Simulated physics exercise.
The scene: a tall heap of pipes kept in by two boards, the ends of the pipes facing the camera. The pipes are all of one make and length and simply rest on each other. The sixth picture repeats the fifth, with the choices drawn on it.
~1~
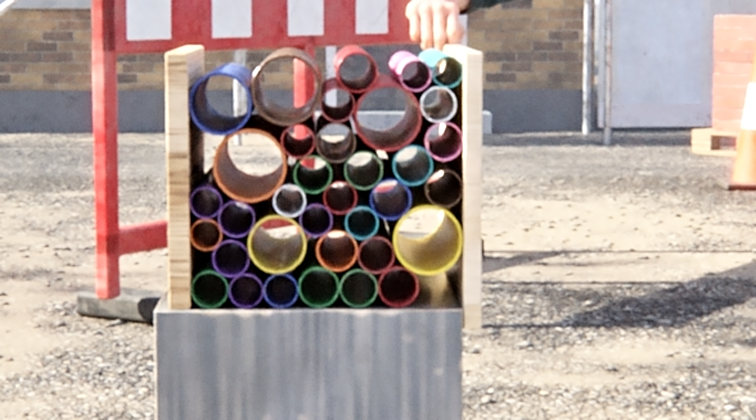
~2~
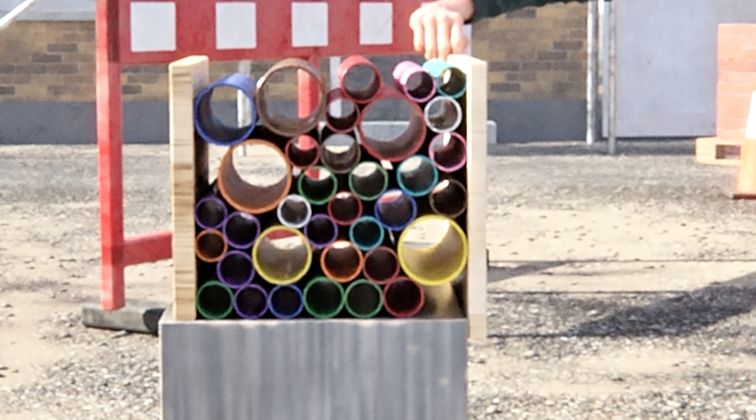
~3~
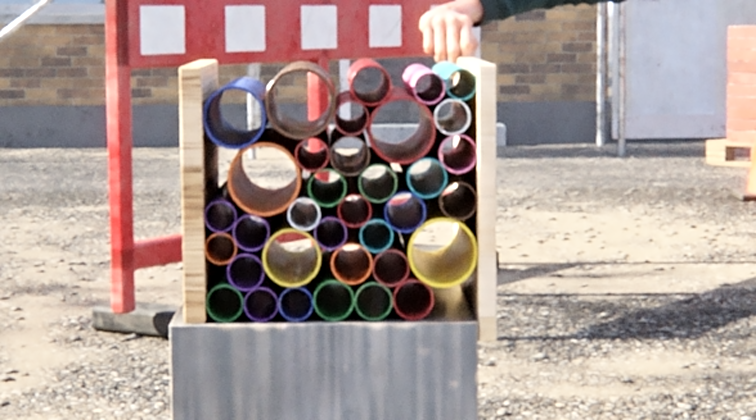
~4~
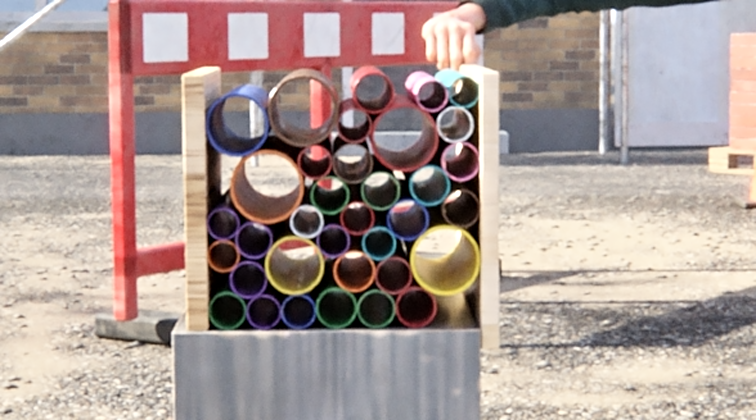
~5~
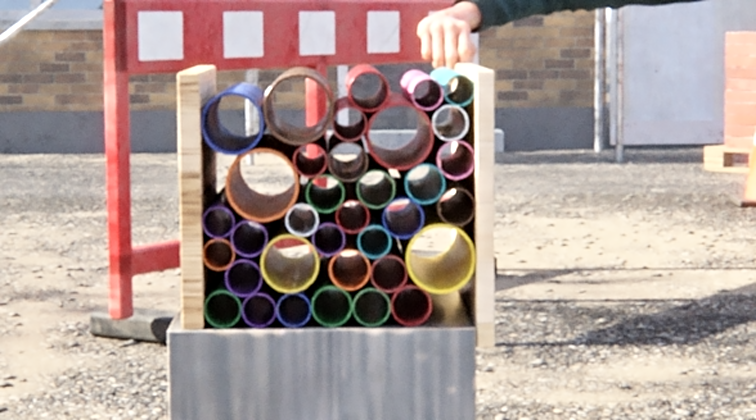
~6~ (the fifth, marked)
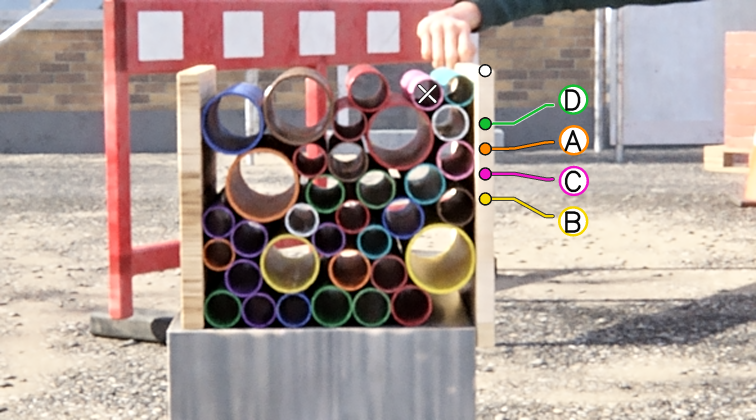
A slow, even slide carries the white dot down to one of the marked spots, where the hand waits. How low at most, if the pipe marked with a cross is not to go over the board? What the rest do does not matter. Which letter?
Slide it to C.
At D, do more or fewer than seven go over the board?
Fewer than seven.
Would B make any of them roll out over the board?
Yes.
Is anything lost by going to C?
At C: Yes.
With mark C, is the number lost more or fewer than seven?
Fewer than seven.
On the marked copy, A at (485, 149); B at (485, 199); C at (485, 174); D at (485, 123); the cross at (427, 94); the white dot at (485, 70).
Following C. Soon after the start, top of the board (476, 121).
Later, top of the board (476, 174).
In the end, top of the board (476, 174), one out over the board, the crossed one still inside.
As for the rest, A keeps the crossed one inside; B lets the crossed one out; D keeps the crossed one inside.
